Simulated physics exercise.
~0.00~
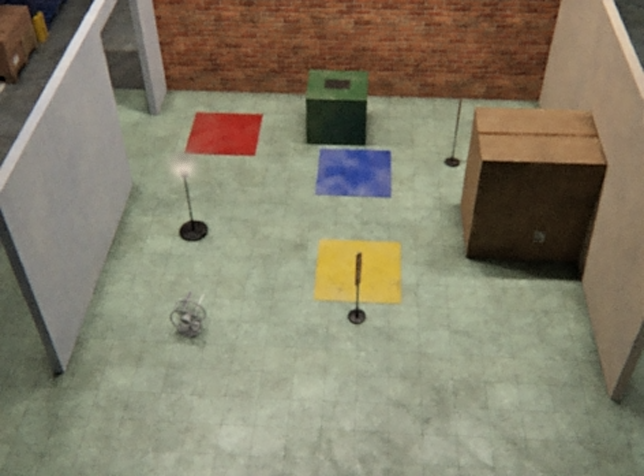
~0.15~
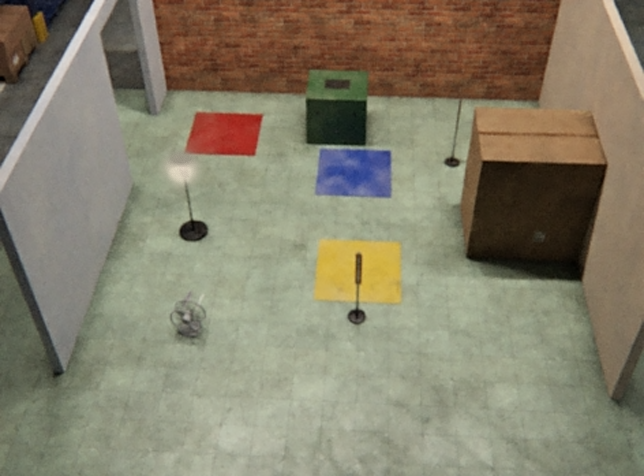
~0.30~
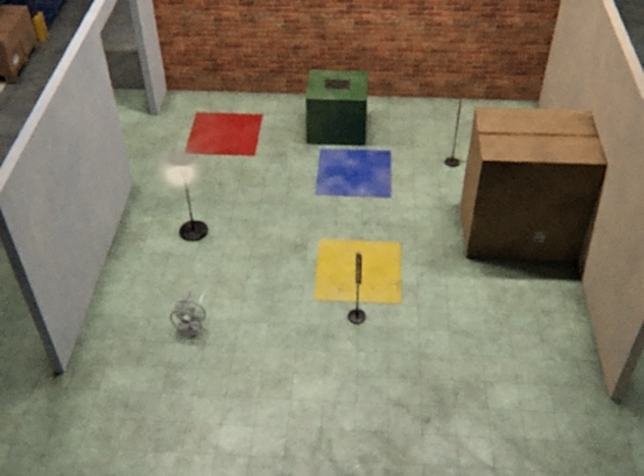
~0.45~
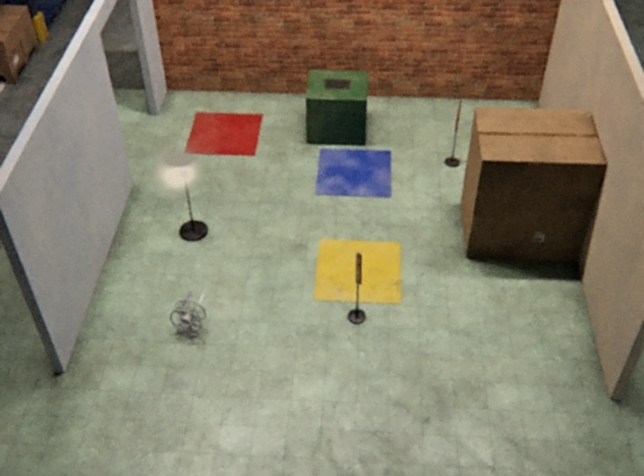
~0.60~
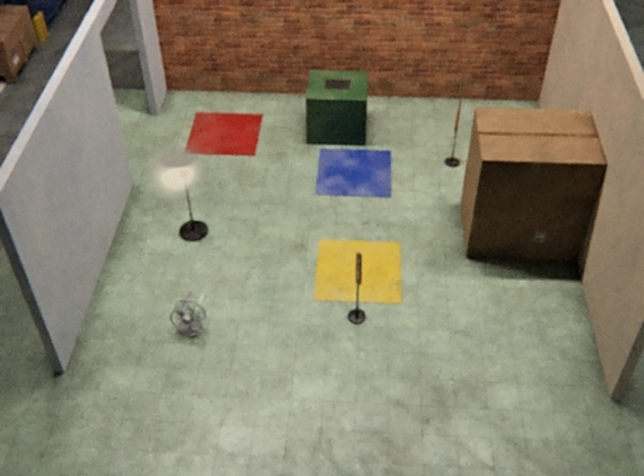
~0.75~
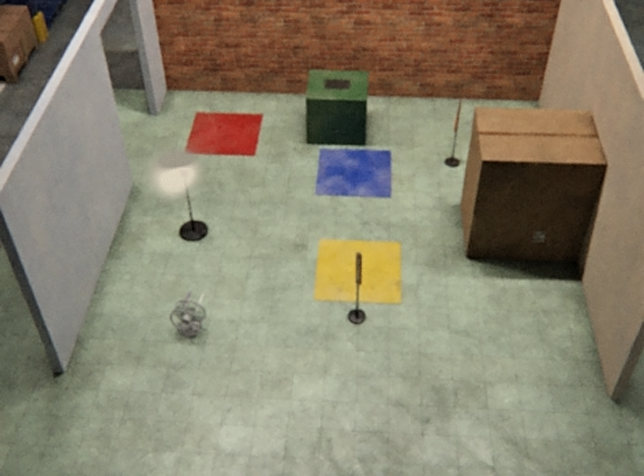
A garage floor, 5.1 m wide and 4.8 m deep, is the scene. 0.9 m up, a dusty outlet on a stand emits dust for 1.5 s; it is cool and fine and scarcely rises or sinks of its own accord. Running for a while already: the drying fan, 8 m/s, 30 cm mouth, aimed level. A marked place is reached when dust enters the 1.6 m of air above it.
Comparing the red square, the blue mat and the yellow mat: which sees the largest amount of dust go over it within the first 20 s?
The most goes over red.
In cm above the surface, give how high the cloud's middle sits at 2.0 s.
80 cm.
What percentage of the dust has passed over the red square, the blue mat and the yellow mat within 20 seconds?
50 % red, 5 % blue, 0 % yellow, roughly.
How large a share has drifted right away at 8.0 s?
About 2 per cent.
By 2.0 s, 0 % has passed over the red square, 0 % over the blue mat and 0 % over the yellow mat; 0 % has left the area, and the middle of the rest is near (163, 181).
By 4.0 s, 1 % has passed over the red square, 0 % over the blue mat and 0 % over the yellow mat; 0 % has left the area, and the middle of the rest is near (139, 215).
By 8.0 s, 16 % has passed over the red square, 0 % over the blue mat and 0 % over the yellow mat; 2 % has left the area, and the middle of the rest is near (147, 239).
By 20.0 s, 52 % has passed over the red square, 6 % over the blue mat and 0 % over the yellow mat; 46 % has left the area, and the middle of the rest is near (157, 172).
